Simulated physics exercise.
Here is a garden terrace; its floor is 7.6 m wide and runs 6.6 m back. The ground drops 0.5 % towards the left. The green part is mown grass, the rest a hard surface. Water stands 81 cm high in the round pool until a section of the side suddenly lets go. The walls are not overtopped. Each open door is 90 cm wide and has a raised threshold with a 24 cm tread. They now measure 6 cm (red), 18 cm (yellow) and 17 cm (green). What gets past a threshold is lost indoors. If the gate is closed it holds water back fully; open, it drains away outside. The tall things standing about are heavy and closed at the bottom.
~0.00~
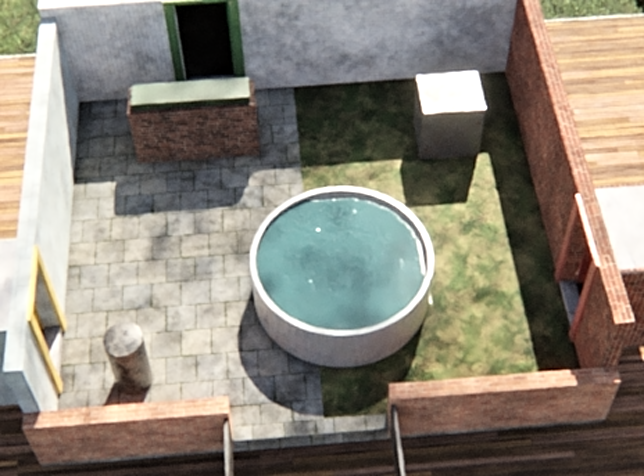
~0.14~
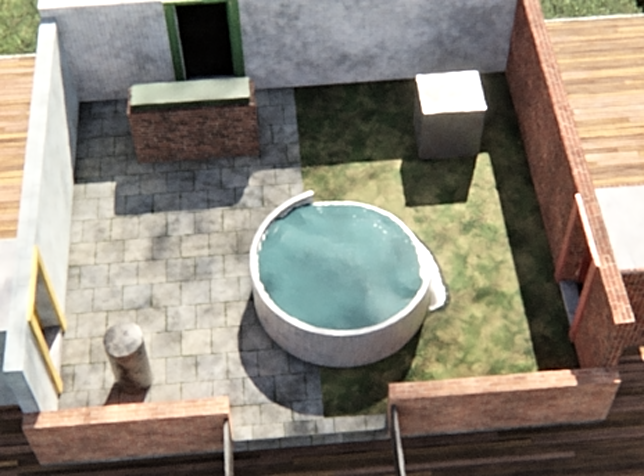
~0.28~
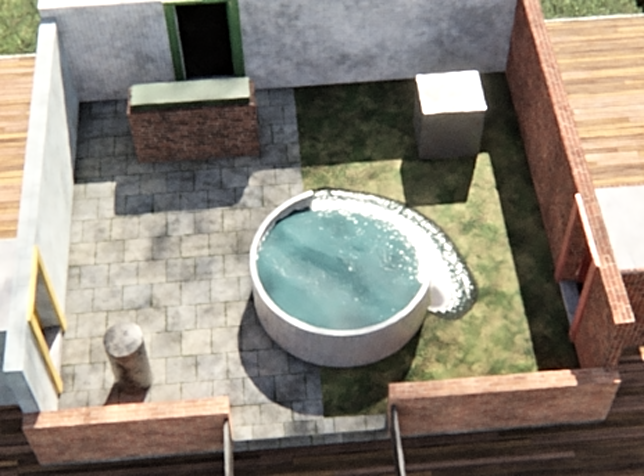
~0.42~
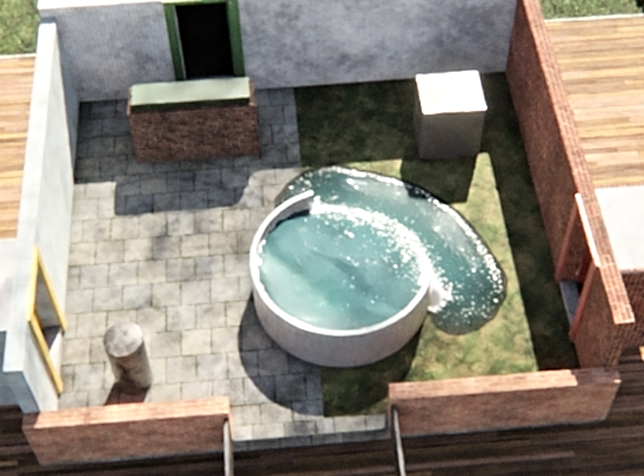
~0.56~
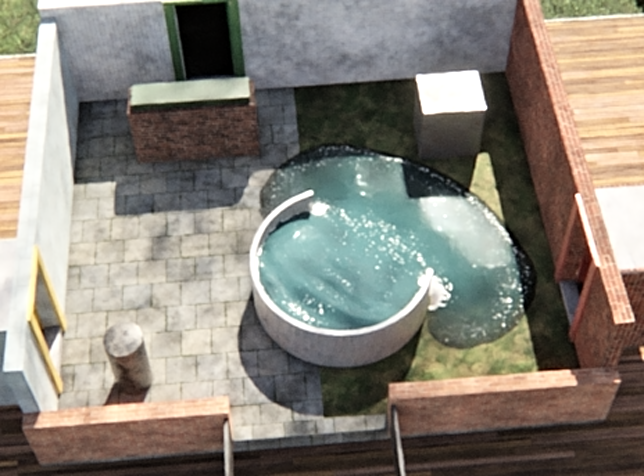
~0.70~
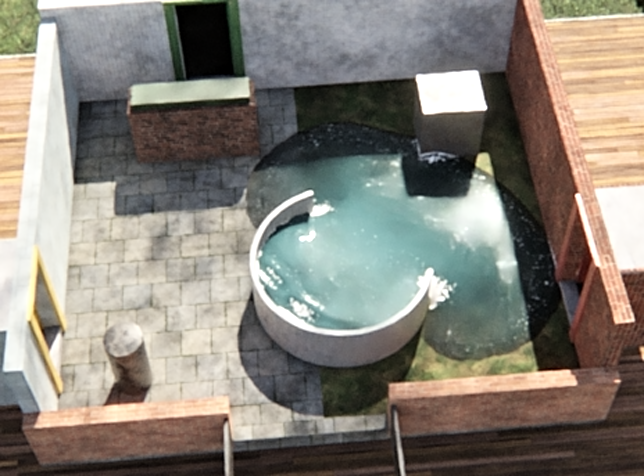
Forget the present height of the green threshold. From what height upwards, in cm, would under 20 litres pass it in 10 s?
Close to 8 cm is just enough.
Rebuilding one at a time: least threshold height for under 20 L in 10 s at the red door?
About 13.0 cm at red.
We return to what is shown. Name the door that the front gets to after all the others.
The yellow one.
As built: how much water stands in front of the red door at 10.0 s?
Some 8.5 cm.
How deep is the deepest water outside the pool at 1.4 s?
Up to some 36 cm.
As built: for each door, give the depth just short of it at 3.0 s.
In cm: Red 13, yellow 0, green 7.
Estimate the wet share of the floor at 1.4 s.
About 40 per cent.
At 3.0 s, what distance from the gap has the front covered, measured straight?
About 5.8 m.
After 1.4 s water covers 40 % of the floor, deepest (36 cm) near (526, 159); it has not reached the green door.
After 3.0 s water covers 55 % of the floor, deepest (40 cm) near (509, 90); 7 cm at the green door, 0 litres in over its 17 cm threshold.
After 10.0 s water covers 100 % of the floor, deepest (20 cm) near (57, 428); 7 cm at the green door, 0 litres in over its 17 cm threshold.
At the green door as built, the water arrived by 1.7 s and peaked near 15 cm at 5.4 s.
Run again over the same 10 s with other heights there, 30 litres in over 7 cm, 15 litres over 9 cm. The limit of 20 litres is kept from about 8 cm up.
